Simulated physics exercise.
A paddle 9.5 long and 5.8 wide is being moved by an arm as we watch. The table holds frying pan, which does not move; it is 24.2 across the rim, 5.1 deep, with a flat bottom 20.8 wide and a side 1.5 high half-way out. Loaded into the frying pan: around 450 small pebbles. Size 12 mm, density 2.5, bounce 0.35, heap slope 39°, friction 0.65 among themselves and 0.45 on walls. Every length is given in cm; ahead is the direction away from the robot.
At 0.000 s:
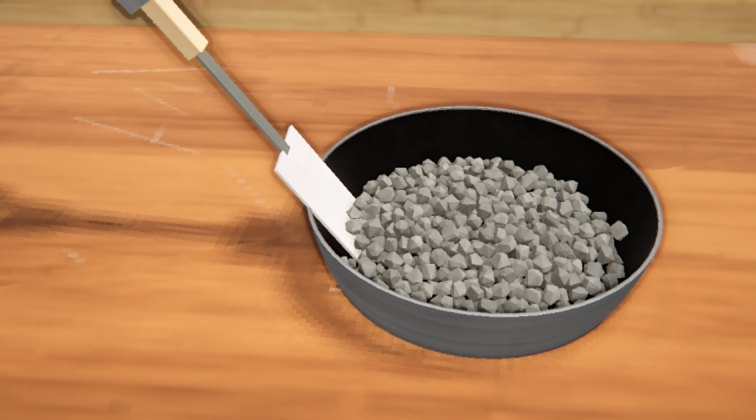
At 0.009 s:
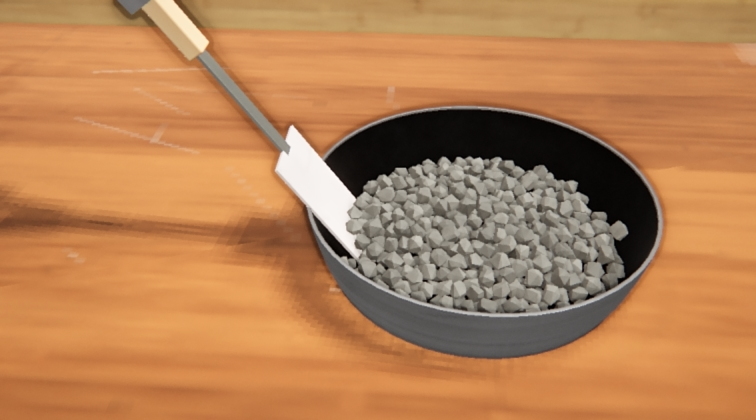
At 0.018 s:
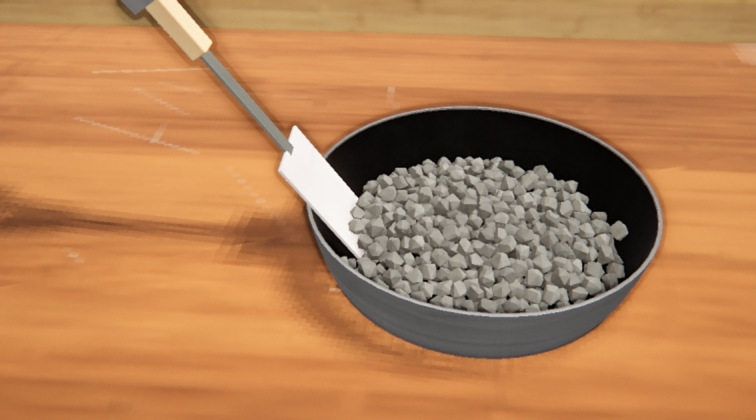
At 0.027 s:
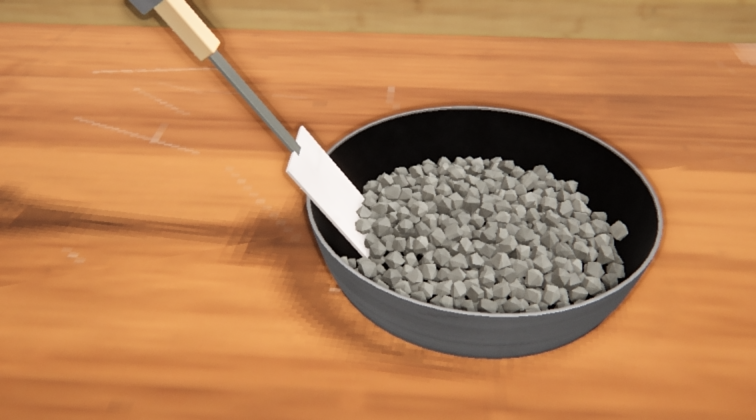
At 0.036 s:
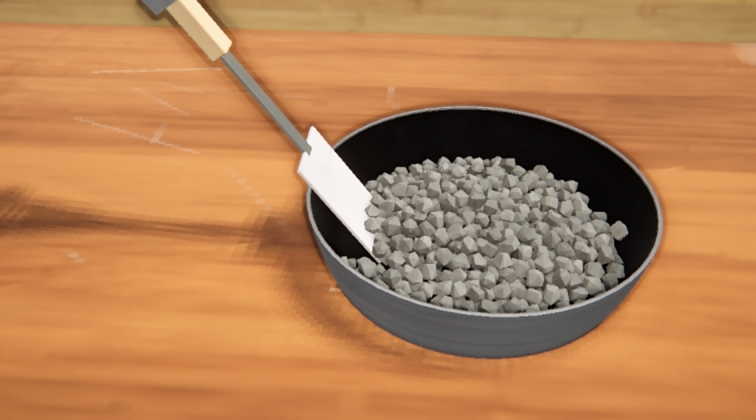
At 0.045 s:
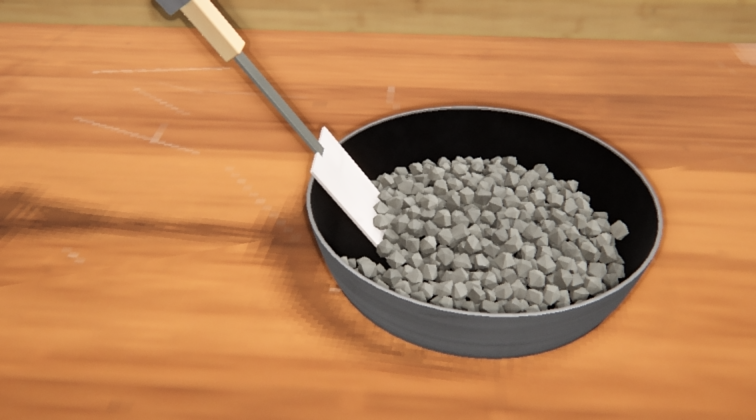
On a wooden table, a white paddle with a grey shaft rests at the left side of a dark frying pan heaped with small grey pebbles, then slides slightly right against the heap, whose left edge shifts a little.
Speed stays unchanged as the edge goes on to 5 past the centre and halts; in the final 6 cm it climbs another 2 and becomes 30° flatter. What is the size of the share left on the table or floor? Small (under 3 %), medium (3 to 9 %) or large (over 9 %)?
Small.
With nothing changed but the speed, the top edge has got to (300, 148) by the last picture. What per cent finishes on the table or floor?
That share would be some 0 percent.
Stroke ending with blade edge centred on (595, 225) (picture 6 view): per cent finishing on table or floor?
Close to 5 per cent finishes on the table or floor.
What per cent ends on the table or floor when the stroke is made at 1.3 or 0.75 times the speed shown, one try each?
I'd expect close to 5 and then close to 0 percent.
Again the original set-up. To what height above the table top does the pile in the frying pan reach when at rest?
Close to 5.5 centimetres high.
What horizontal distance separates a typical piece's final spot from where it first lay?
Roughly 2 cm.
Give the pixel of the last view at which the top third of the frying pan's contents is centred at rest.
It is centred near (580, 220).
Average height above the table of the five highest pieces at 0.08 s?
About 5 centimetres.
After 0.08 s, sloping 55°, highest piece 6 above the table; 446 in the frying pan.
After 0.12 s, sloping 44°, highest piece 6 above the table; 446 in the frying pan.
After 0.34 s, sloping 25°, highest piece 5 above the table; 443 in the frying pan, 3 on the table or floor.
After 1.39 s, sloping 25°, highest piece 5 above the table; 443 in the frying pan, 3 on the table or floor.
In the end, 443 in the frying pan, 3 on the table or floor. That is 1 % on the table or floor.
